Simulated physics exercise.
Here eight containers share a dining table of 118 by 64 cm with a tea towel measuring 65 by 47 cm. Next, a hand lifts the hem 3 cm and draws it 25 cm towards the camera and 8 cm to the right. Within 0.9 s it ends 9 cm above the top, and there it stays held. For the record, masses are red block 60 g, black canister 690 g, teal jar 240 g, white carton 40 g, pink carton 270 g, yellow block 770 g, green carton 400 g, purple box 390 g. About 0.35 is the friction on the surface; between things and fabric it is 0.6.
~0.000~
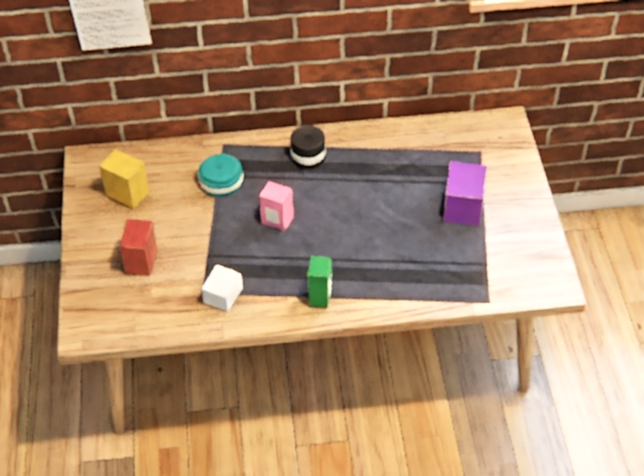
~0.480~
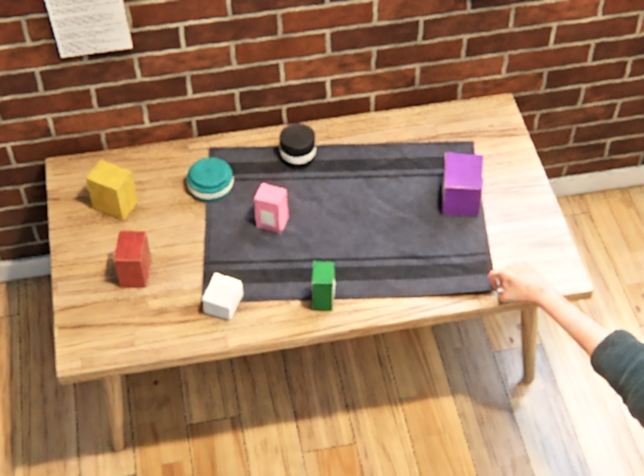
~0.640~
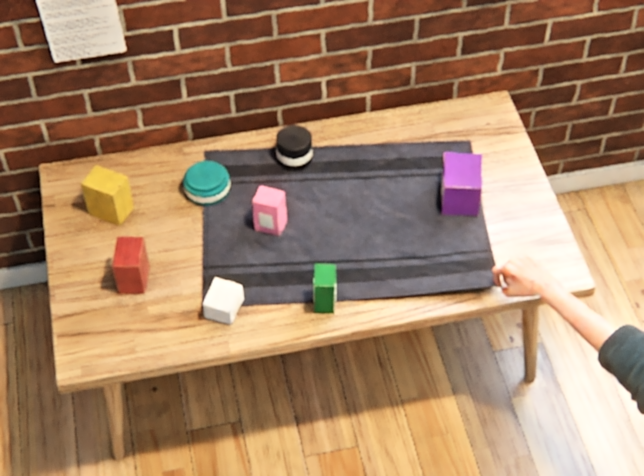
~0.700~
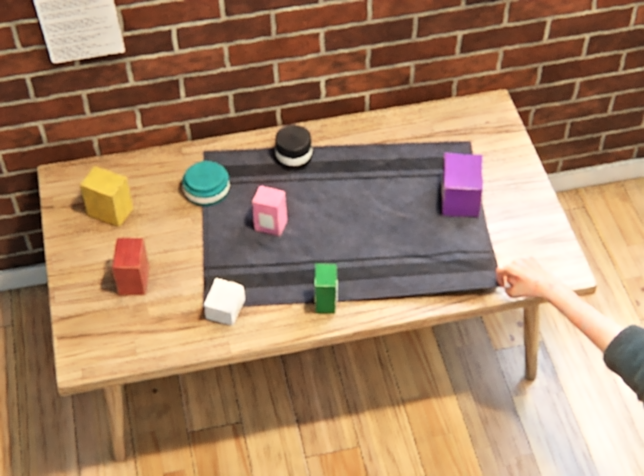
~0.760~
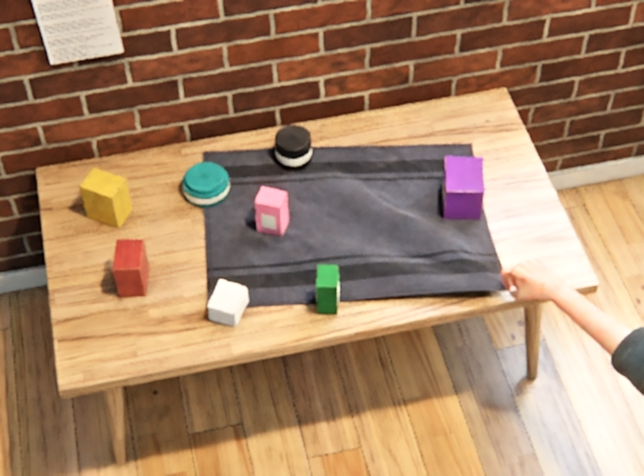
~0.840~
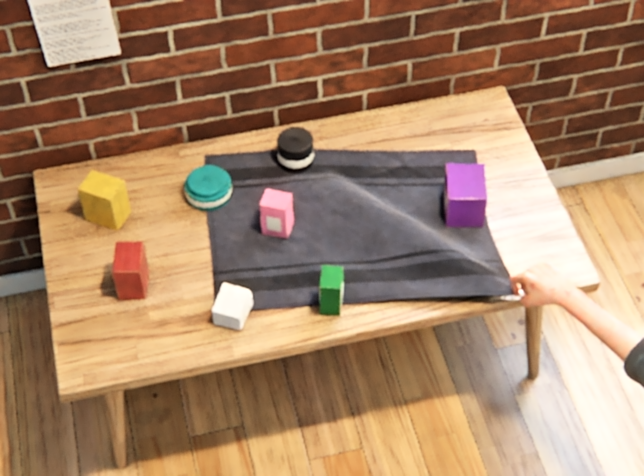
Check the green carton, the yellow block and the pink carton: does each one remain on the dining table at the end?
As I see it, green carton: Off; yellow block: On; pink carton: On.
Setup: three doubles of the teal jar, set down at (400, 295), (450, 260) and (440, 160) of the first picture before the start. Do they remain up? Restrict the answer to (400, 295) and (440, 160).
So the first copy ends up below, while the second copy ends up on top.
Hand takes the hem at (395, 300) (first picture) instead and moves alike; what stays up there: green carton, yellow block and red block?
At the end, the green carton ends up off the top, the yellow block holds its spot, and the red block holds its spot.
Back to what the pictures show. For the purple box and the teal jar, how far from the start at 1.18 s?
About: Purple box 20 cm, teal jar 15 cm.
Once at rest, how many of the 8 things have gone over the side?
That gives 1.
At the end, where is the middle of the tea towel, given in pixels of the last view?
Around (425, 264).
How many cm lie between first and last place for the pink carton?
The pink carton ends 25 cm from where it began.
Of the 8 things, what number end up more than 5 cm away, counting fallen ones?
The total comes out at 6.
After 1.0 s, 95 % of the tea towel is still over the top; pink carton 8 cm off its start, green carton 3 cm off its start, purple box 11 cm off its start.
After 1.2 s, 90 % of the tea towel is still over the top; pink carton 16 cm off its start, green carton 9 cm off its start, purple box 21 cm off its start.
After 1.3 s, 80 % of the tea towel is still over the top; pink carton 21 cm off its start at (343, 245), green carton 18 cm off its start at (392, 343), purple box 27 cm off its start at (541, 243).
After 1.5 s, 75 % of the tea towel is still over the top; green carton over the edge, pink carton 24 cm off its start, purple box 31 cm off its start.
After 3.1 s, 75 % of the tea towel is still over the top; green carton over the edge, pink carton 25 cm off its start at (353, 257), yellow block 0 cm off its start at (101, 185), purple box 31 cm off its start at (553, 254).
